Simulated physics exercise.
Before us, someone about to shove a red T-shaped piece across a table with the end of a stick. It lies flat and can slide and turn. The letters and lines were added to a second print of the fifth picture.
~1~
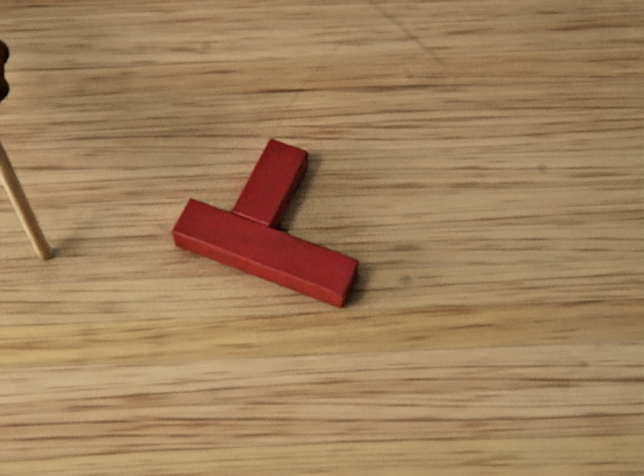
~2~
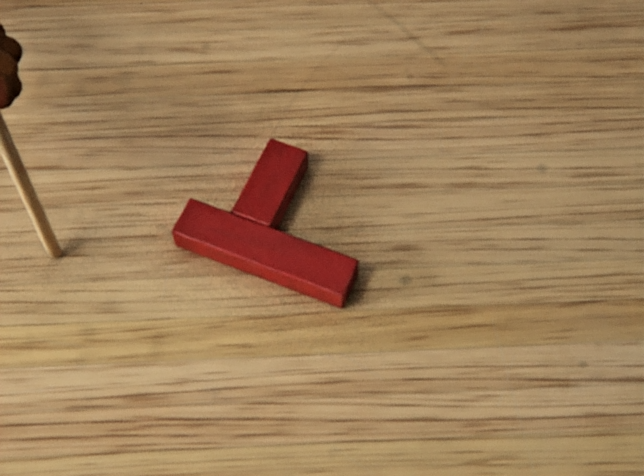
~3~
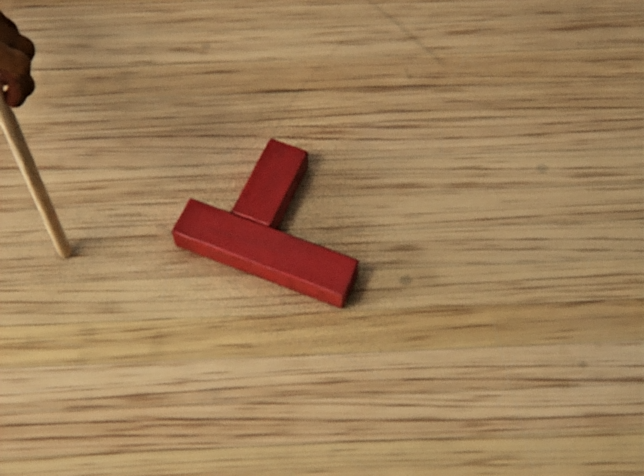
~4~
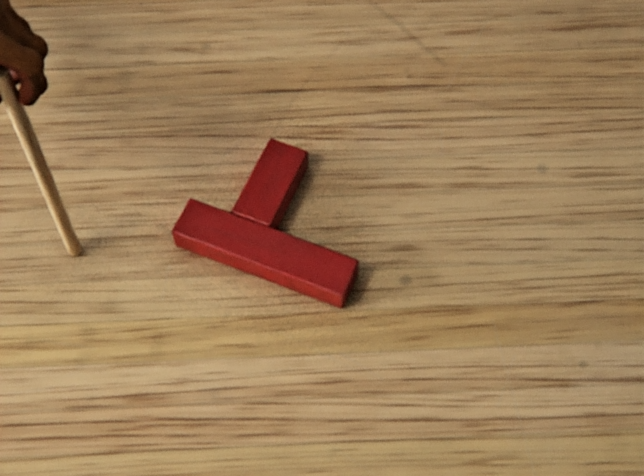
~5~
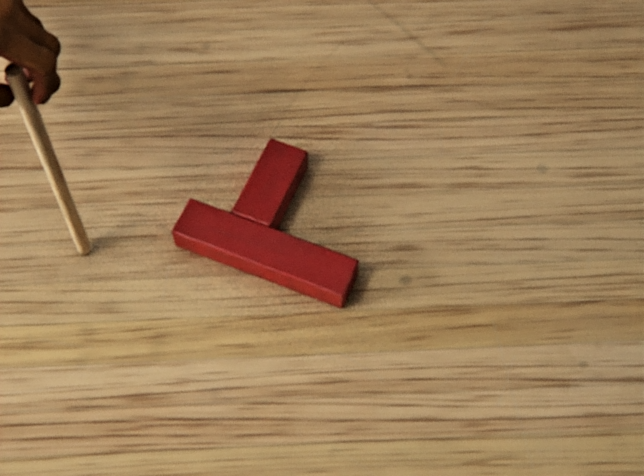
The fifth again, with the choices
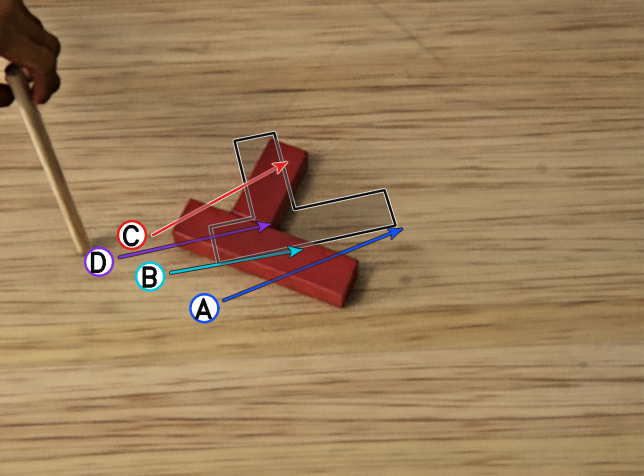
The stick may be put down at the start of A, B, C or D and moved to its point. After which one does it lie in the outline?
The stick should follow A.
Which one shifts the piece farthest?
Stroke D.
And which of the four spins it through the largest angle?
Stroke A.
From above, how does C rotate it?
Clockwise.
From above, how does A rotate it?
Anticlockwise.
On the marked copy, A from (224, 300) to (402, 229); B from (171, 273) to (302, 250); C from (153, 235) to (287, 162); D from (120, 257) to (270, 224).
Following A. Soon after the start, foot of the stick (290, 275), piece (282, 233).
Later, foot of the stick (353, 249), piece (299, 216).
In the end, foot of the stick (401, 230), piece (302, 211); it fills the outline.
As for the rest, B leaves the piece out of the outline, at (310, 212); C leaves the piece out of the outline, at (293, 245); D leaves the piece out of the outline, at (365, 238).
